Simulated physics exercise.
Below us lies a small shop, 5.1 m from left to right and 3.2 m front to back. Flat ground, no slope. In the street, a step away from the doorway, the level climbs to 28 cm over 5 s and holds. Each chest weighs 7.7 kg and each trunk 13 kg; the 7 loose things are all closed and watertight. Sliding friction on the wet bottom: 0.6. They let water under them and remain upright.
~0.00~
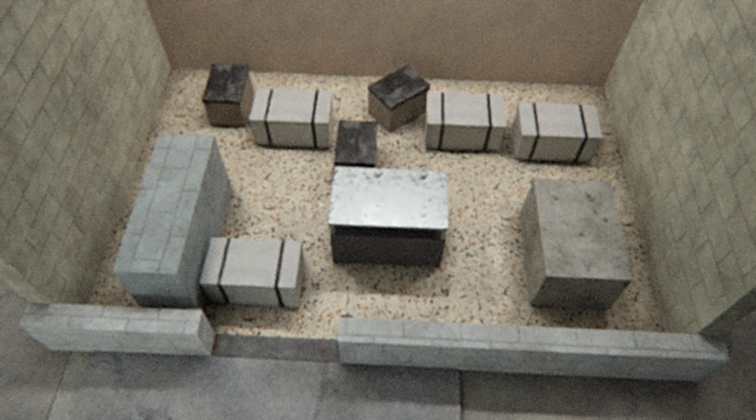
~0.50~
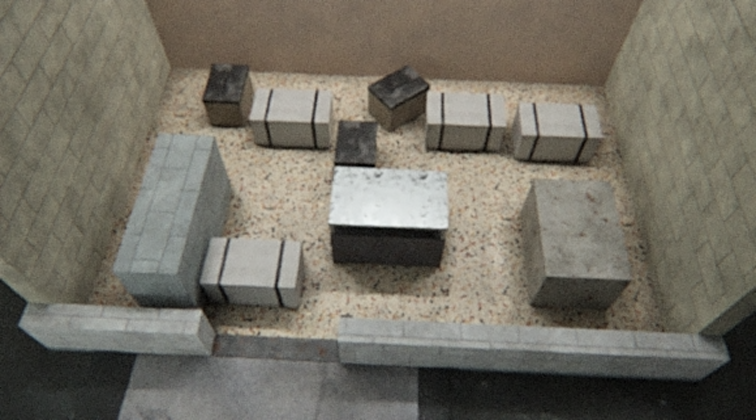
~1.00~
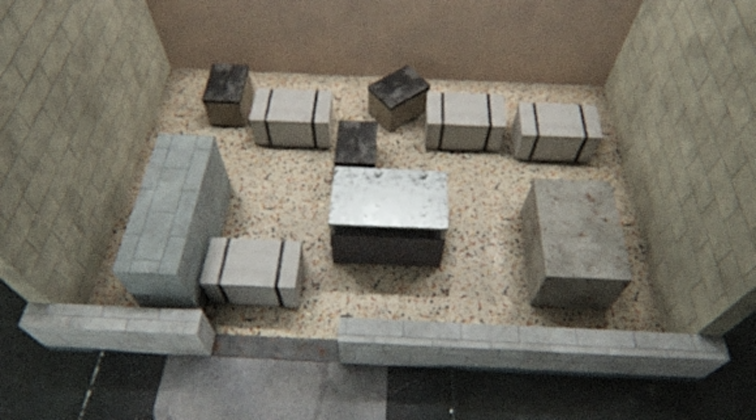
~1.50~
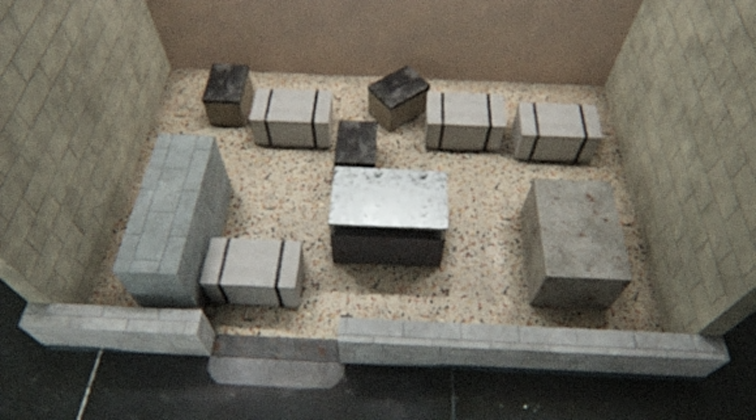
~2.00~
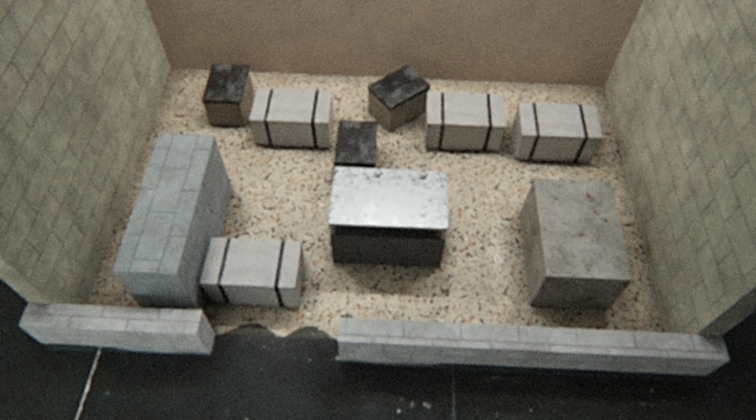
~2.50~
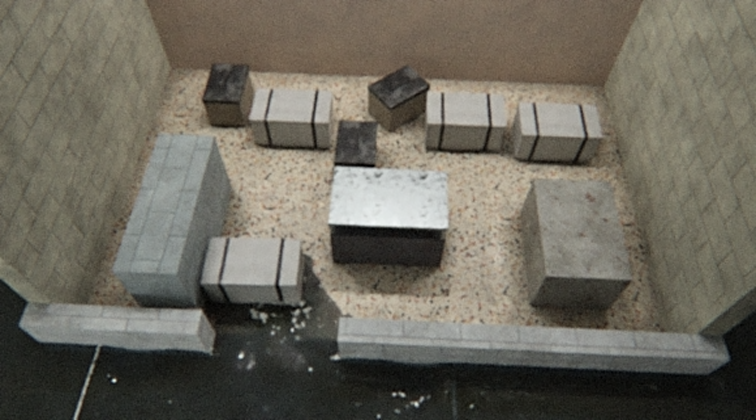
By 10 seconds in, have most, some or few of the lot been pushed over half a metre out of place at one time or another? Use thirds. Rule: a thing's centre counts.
Most - two thirds or more.
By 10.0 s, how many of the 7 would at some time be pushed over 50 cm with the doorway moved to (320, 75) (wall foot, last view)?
Result: 6 of them.
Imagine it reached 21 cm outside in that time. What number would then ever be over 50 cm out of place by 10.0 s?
In that case the number is 5.
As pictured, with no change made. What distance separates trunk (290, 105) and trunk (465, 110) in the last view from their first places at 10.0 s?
First 120 cm, then 100 cm.
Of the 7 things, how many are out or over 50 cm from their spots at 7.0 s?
By that point, 3.
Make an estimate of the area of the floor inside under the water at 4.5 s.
Roughly 5.0 m2 of it is wet.
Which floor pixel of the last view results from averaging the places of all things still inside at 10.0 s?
They average out to somewhere around (358, 175).
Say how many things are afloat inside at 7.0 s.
I'd say 2 of them.
After 3.5 s 0 of 7 are over 50 cm from their spots; 0 afloat.
After 4.5 s 1 of 7 are over 50 cm from their spots; 1 afloat.
After 7.0 s 3 of 7 are over 50 cm from their spots; 2 afloat.
After 10.0 s 6 of 7 are over 50 cm from their spots, and 6 have been at some point; 6 afloat.
